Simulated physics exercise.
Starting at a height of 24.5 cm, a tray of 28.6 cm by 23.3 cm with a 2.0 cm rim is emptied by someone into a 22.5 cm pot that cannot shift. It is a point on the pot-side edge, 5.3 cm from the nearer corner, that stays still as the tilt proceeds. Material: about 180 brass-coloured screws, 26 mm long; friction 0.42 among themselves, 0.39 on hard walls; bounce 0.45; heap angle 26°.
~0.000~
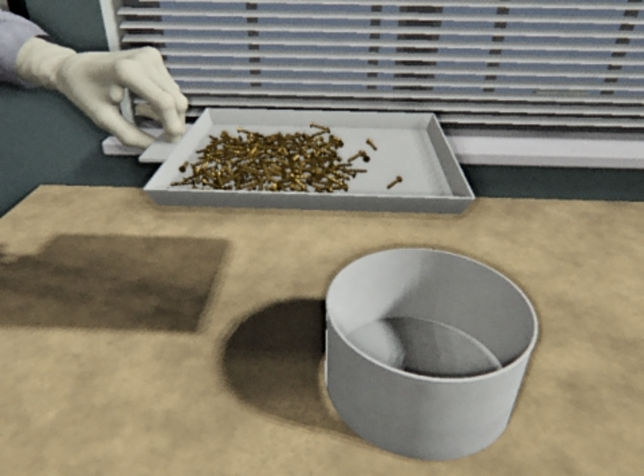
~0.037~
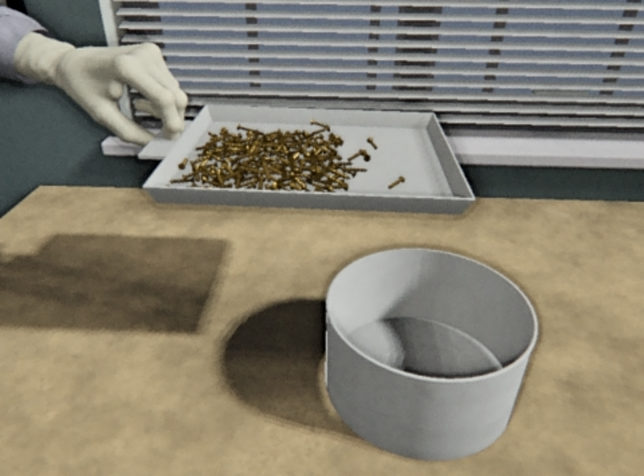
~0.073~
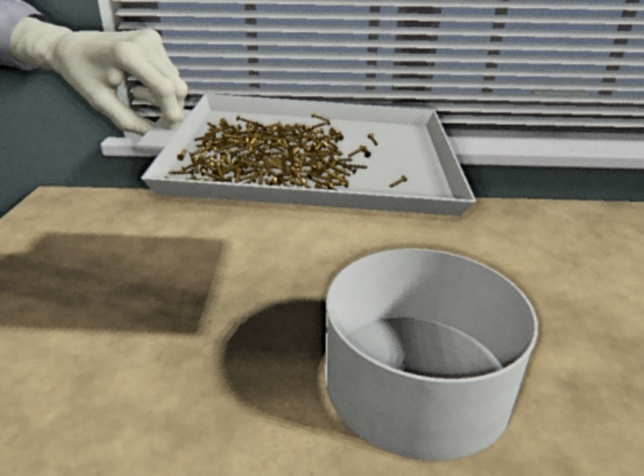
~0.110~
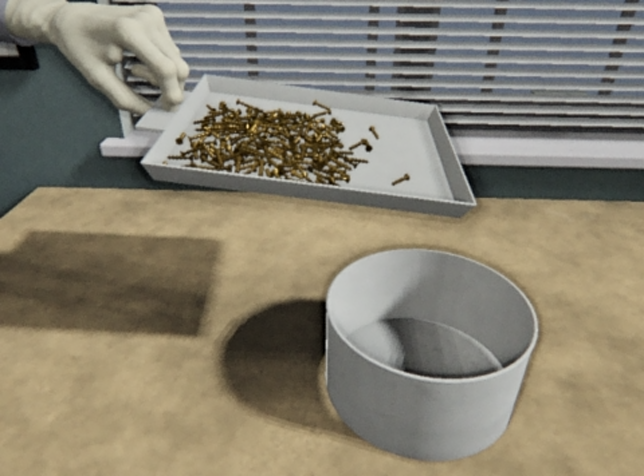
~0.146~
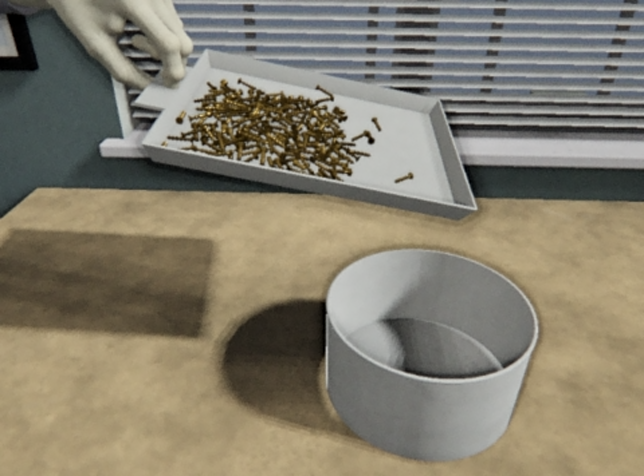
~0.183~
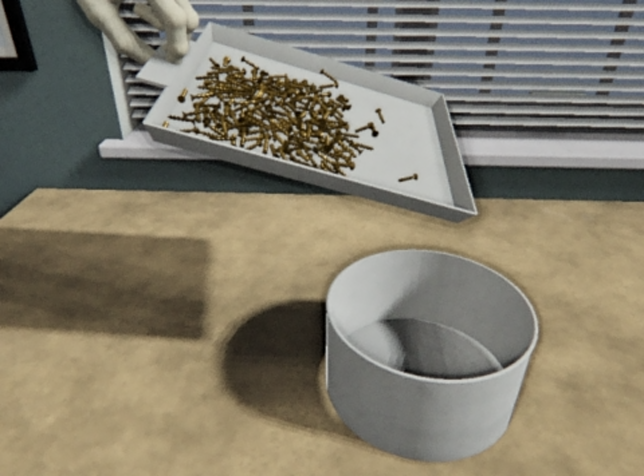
Above a tabletop with a round pot, a gloved hand tilts a tray of brass-coloured screws rightward.
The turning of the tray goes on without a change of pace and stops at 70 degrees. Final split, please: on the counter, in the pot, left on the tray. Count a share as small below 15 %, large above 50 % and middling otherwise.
Counter: Middling. Pot: Large. Left on the tray: Small.
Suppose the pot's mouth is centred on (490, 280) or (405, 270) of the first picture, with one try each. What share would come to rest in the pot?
That gives roughly 45 per cent and then 10 per cent.
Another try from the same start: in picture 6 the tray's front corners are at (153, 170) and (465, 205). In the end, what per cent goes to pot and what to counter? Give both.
Pot: 85, counter: 10.
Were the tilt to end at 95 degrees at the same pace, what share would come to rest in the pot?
Then about 70 per cent.
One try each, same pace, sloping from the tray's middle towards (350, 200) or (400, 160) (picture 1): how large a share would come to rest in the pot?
Roughly 55 % for the first direction, roughly 15 % for the second.
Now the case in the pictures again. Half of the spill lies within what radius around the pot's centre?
About 24 cm from the centre.
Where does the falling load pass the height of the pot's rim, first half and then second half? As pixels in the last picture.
Roughly (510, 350) to begin with, later roughly (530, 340).
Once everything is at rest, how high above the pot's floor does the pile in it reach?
About 2.5 centimetres.
After 0.36 s, tilt 46 degrees; the tray holds 100 %, the pot 0 %.
After 0.48 s, tilt 64 degrees; the tray holds 100 %, the pot 0 %.
Then, at 0.72 s, tilt 70 degrees; the tray holds 5 %, the pot 40 %.
At rest (2.2 s), counter 40 %, pot 60 %, tray 0 %.
